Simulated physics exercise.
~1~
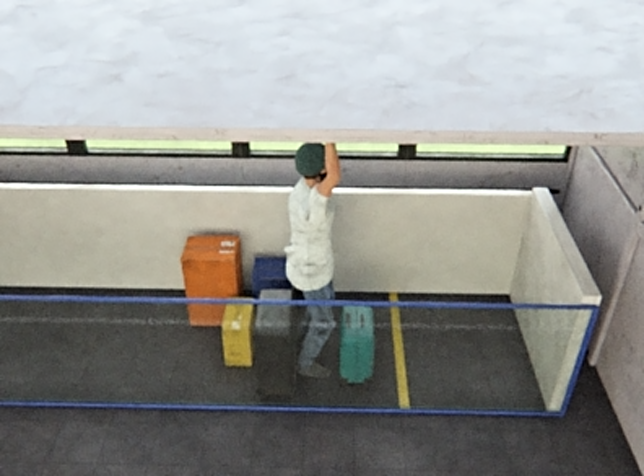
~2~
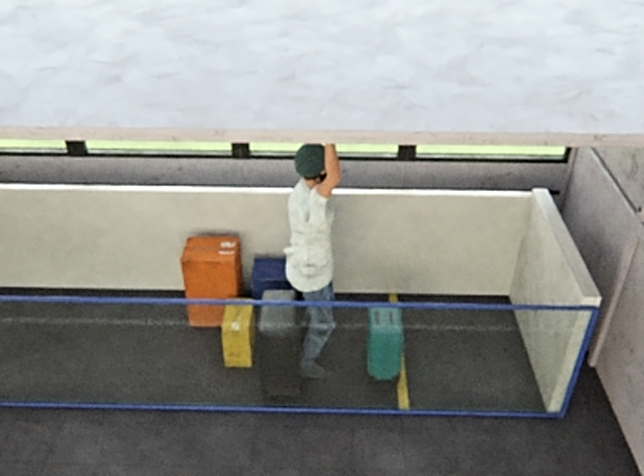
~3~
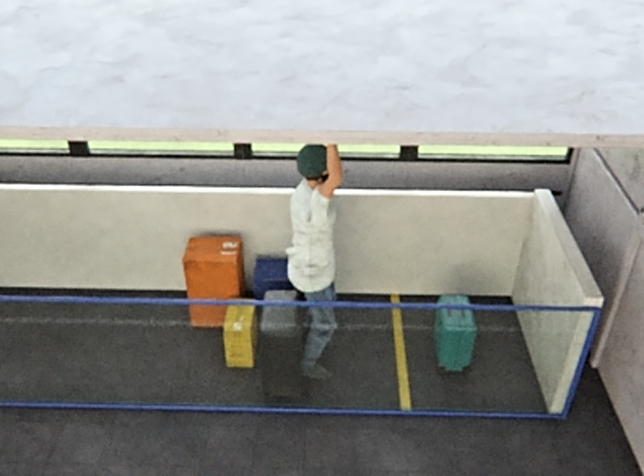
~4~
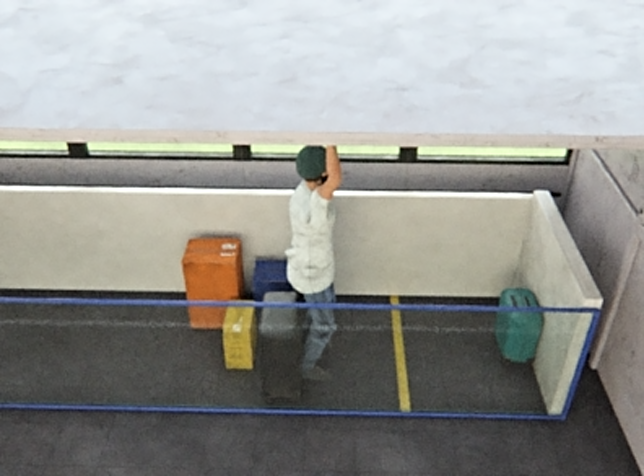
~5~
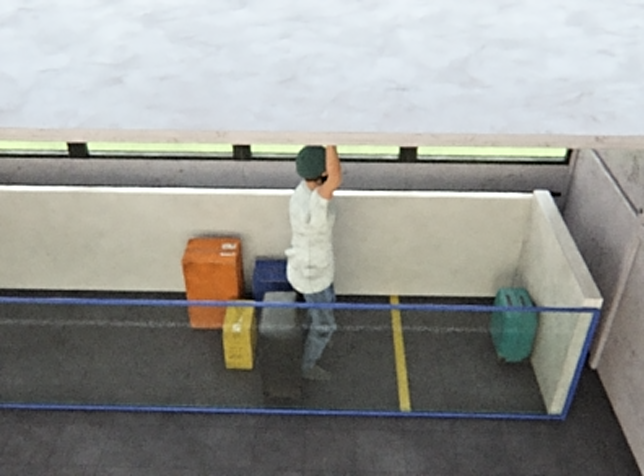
At first, a person in a dark green cap and white top stands in a bay with one arm raised, among several cases and bags, with a small teal case just to the right. The teal case rolls right, staying upright, and reaches the yellow line on the floor. It carries on past the line and across the open floor beyond. It then comes close to the pale wall at the right end and stays about there, still upright. The orange bag, yellow carton, blue pack and dark case remain left of the line, and the person stays put.
